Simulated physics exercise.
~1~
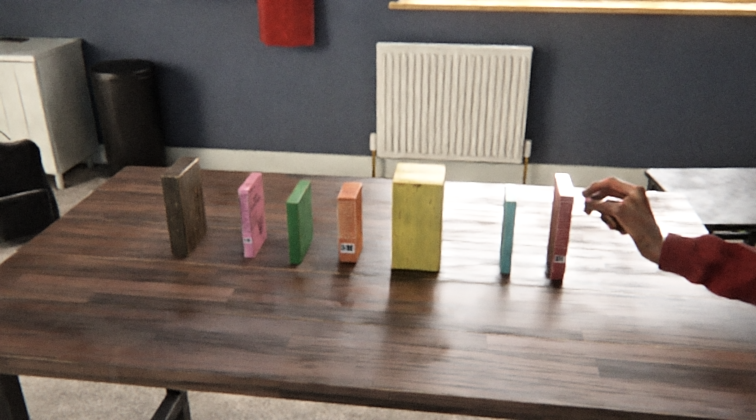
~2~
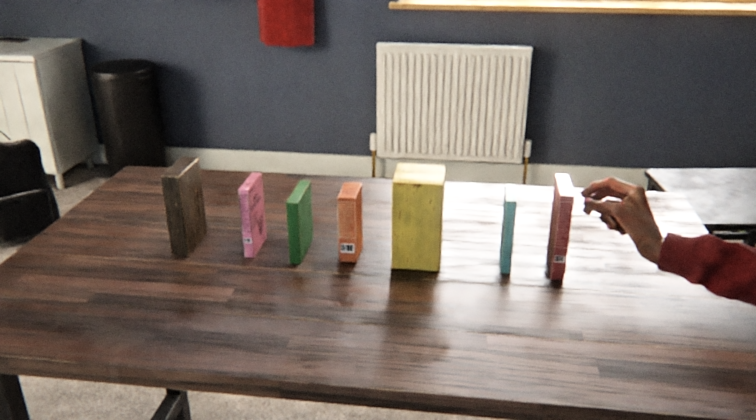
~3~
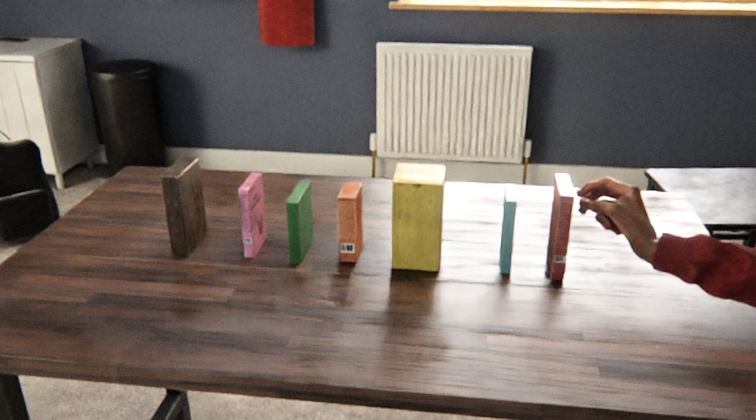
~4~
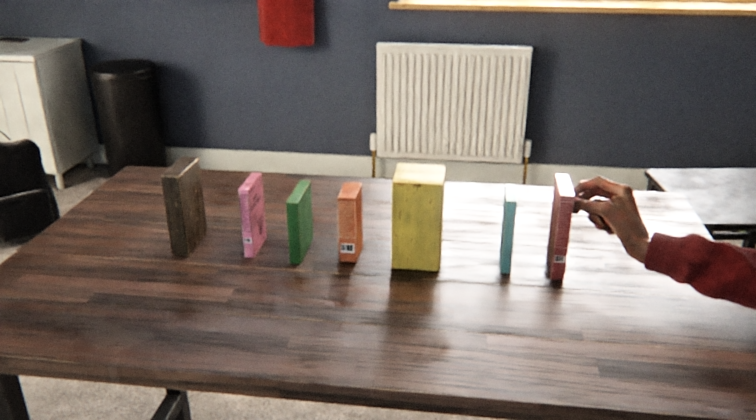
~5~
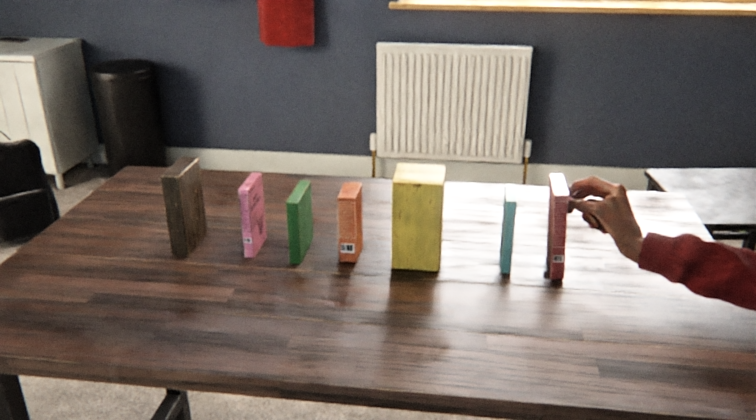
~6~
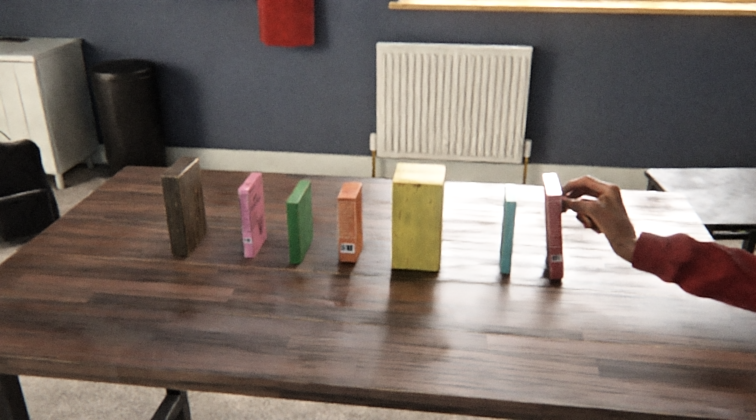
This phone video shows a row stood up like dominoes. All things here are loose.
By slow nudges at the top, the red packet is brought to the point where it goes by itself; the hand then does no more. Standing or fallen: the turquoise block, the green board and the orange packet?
Turquoise block: Fallen, green board: Standing, orange packet: Standing.
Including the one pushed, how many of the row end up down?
2 altogether.
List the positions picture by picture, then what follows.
The first picture shows turquoise block (508, 229); green board (300, 222); orange packet (350, 222).
The second picture shows yellow block (418, 217); pink packet (253, 215).
The third picture shows yellow block (418, 217); pink packet (253, 215).
The fourth picture shows yellow block (418, 217); pink packet (253, 215).
The fifth picture shows red packet 3° over; yellow block (418, 217); pink packet (253, 215).
The sixth picture shows red packet 8° over; turquoise block (508, 229); green board (300, 222); orange packet (350, 222).
Then, 0.40 s past the last view, red packet 47° over; turquoise block rocked 27° from its first pose near (489, 229).
Then, 1.00 s past the last view, red packet 67° over; turquoise block rocked 59° from its first pose near (477, 240).
Finally, down or leaning hard on the table, turquoise block; the other 4 still in place. Final places as the last picture's camera would see them, turquoise block near (479, 245), green board near (300, 222).
